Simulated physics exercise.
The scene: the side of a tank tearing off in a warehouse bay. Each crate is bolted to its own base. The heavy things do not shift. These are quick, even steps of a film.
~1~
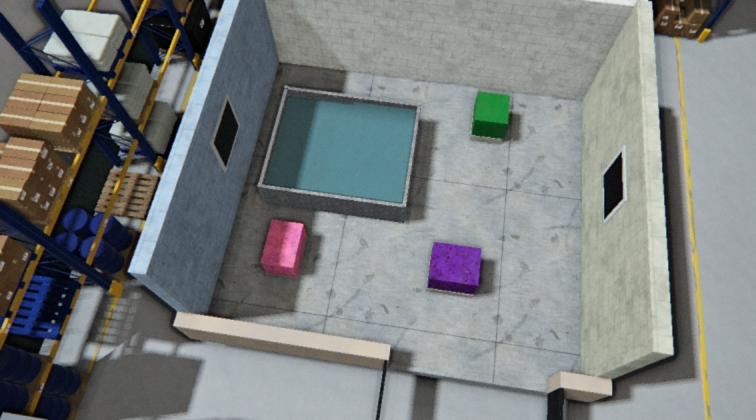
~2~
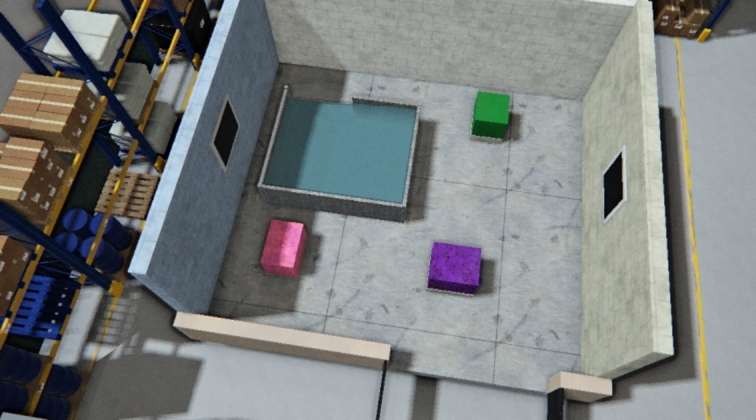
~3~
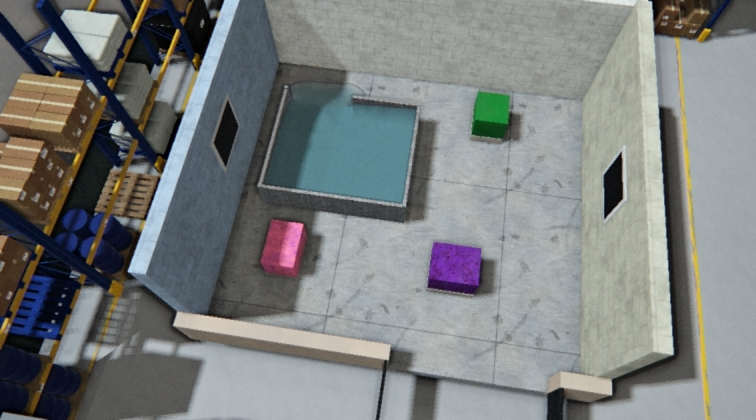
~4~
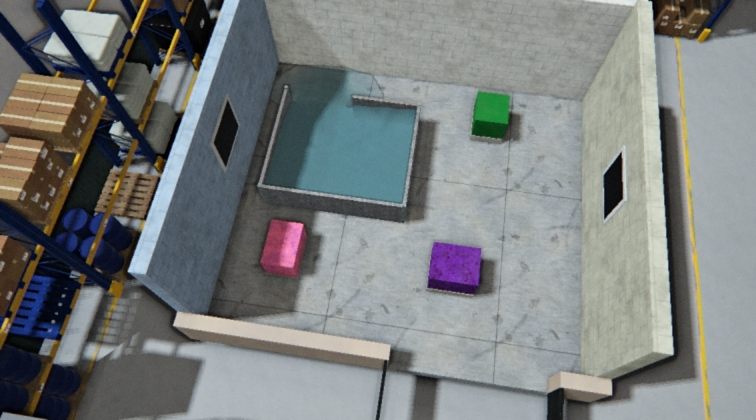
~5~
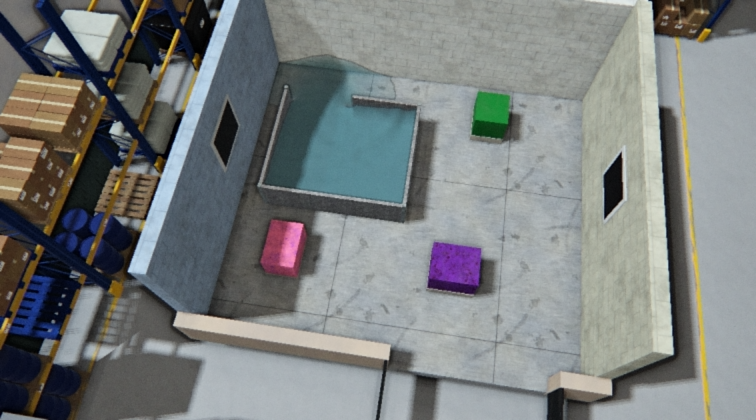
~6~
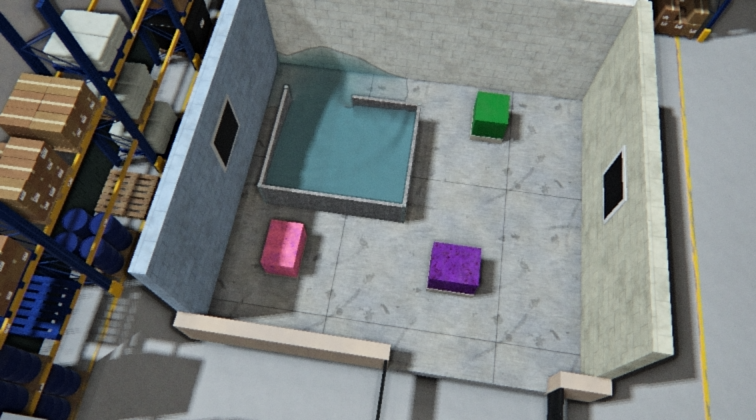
Water poured out through a gap that opened in the far side of a square tank, spreading toward the back wall and rippling against it, while the pink, purple and green blocks stayed still.
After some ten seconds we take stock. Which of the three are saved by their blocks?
The green crate gets wet; the purple crate stays dry; the pink crate gets wet.
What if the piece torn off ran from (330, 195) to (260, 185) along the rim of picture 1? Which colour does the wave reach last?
That is the one in green.
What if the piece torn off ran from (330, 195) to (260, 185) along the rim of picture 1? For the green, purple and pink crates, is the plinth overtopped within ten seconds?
Then: Green remains dry; purple is wetted; pink is topped.
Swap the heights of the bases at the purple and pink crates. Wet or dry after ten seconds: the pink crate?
One by one: The pink one escapes it.
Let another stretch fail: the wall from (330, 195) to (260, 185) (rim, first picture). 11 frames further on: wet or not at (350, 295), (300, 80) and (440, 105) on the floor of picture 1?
In that order: Under water, not flooded, no water.
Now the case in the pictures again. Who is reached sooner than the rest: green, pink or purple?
That is the green crate.
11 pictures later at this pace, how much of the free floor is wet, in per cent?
About 25 per cent.
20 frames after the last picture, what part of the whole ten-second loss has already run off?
About 0 per cent.
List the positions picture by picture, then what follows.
In the first picture, still water in the open tank at (343, 146).
In the second picture, the front is at a hidden place, out from the gap on the open tank's far side.
In the third picture, the front is at a hidden place, out from the gap on the open tank's far side.
In the fourth picture, the front is at (364, 73), out from the gap on the open tank's far side.
In the fifth picture, water pours out on the open tank's far side and has run to (280, 63).
In the sixth picture, the front is at (402, 78), out from the gap on the open tank's far side.
A moment on, water covers 15 % of the floor; the green crate not reached, the purple crate not reached, the pink crate not reached.
Next, water covers 25 % of the floor; the green crate water round its plinth, the purple crate not reached, the pink crate not reached.
Then, water covers 50 % of the floor; the green crate water round its plinth, the purple crate water round its plinth, the pink crate water round its plinth.
Later, water covers 95 % of the floor; the green crate water round its plinth, the purple crate water round its plinth, the pink crate water round its plinth.
In the end, water covers 100 % of the floor; the green crate was topped, the purple crate stayed above the water, the pink crate was topped.
